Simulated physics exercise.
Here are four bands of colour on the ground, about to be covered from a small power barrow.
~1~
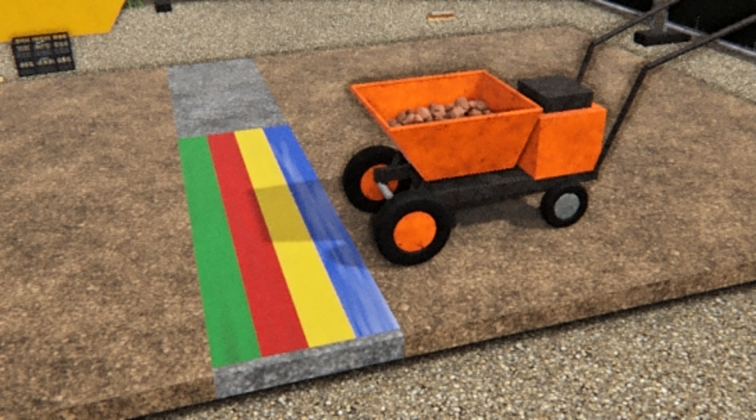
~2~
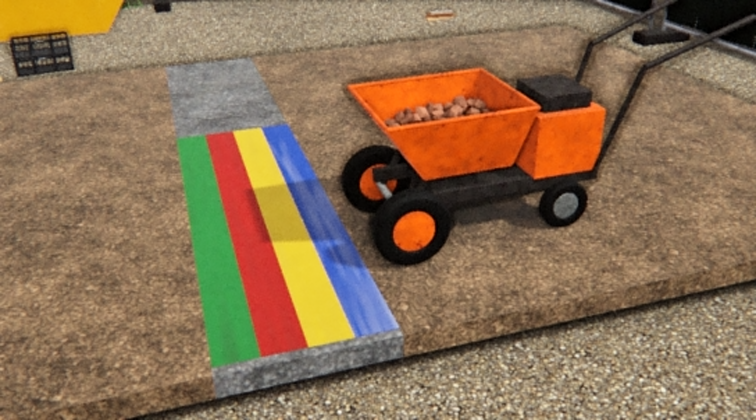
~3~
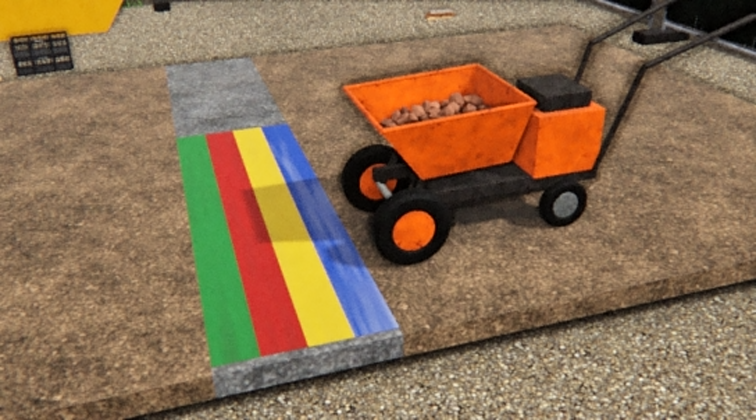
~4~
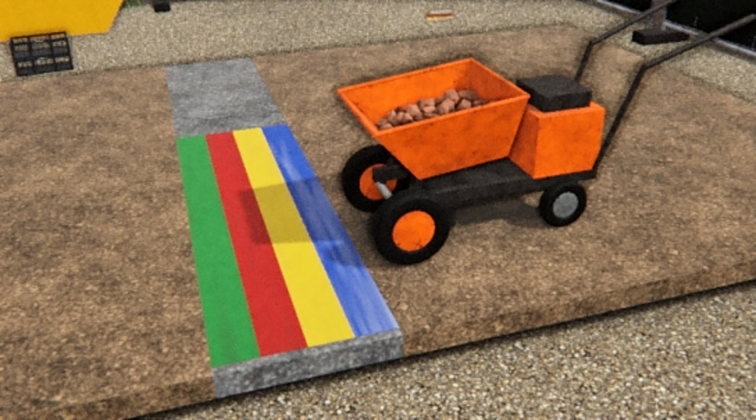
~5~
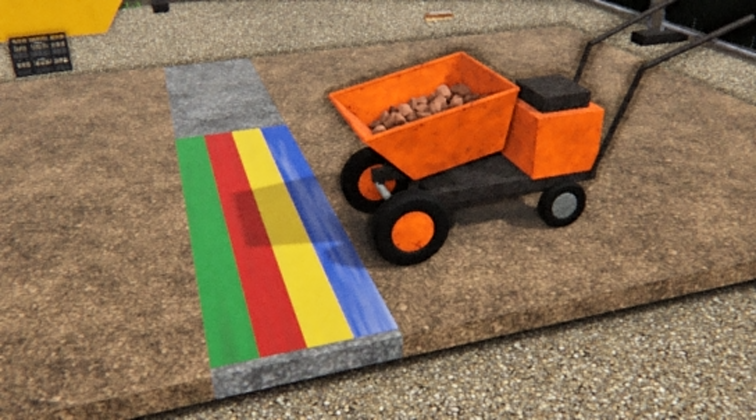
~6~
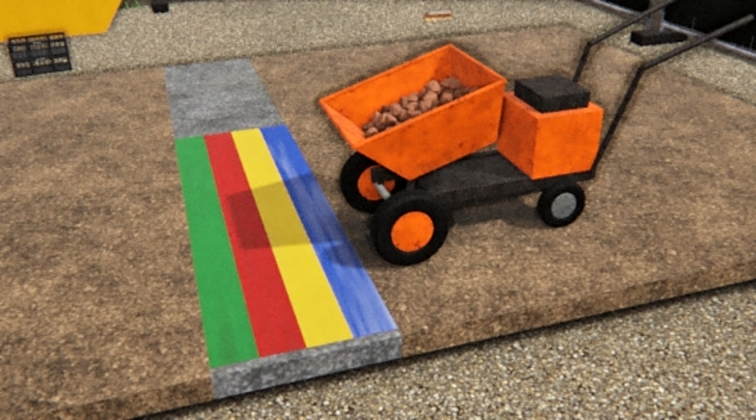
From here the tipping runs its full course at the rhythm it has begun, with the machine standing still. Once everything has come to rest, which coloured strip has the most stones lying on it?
Red.
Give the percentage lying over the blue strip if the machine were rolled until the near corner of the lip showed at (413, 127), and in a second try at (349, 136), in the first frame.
First spot 0 per cent, second spot 0 per cent.
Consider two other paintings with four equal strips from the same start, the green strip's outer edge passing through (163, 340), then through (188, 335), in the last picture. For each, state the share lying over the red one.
About 40 per cent first, then about 40 per cent.
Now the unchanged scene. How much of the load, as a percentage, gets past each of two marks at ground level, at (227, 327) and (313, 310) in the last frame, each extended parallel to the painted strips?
About 20 and 90 %.
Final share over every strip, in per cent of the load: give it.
In per cent, approximately: Blue 0, yellow 20, red 40, green 30.
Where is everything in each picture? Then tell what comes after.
Lip of the skip near (389, 130), level; top of the load near (442, 122), lumps of rubble; blue strip near (360, 297); yellow strip near (318, 305); red strip near (274, 314); green strip near (229, 323), in the first frame.
Lip of the skip near (387, 130), level; top of the load near (440, 121), in the second frame.
Lip of the skip near (382, 132), tipped barely; top of the load near (449, 113), in the third frame.
Lip of the skip near (375, 135), tipped a little; top of the load near (451, 115), in the fourth frame.
Lip of the skip near (365, 141), tipped a little; top of the load near (455, 104), in the fifth frame.
Lip of the skip near (354, 147), tipped clearly; top of the load near (449, 109); blue strip near (358, 297); yellow strip near (316, 306); red strip near (272, 314); green strip near (227, 323), in the sixth frame.
Shortly afterwards, skip tipped steeply; the whole lot in the skip.
Next, skip tipped right over; the bulk in the skip; only a few over the yellow strip; a little over the red strip; only a few over the green strip.
Some moments later, skip tipped right over; a little in the skip; a little over the yellow strip; near half over the red strip; near a quarter over the green strip; a little off the paint.
In the end, skip tipped right over; only a few in the skip; only a few over the blue strip; near a quarter over the yellow strip; near half over the red strip; near a quarter over the green strip; a little off the paint.
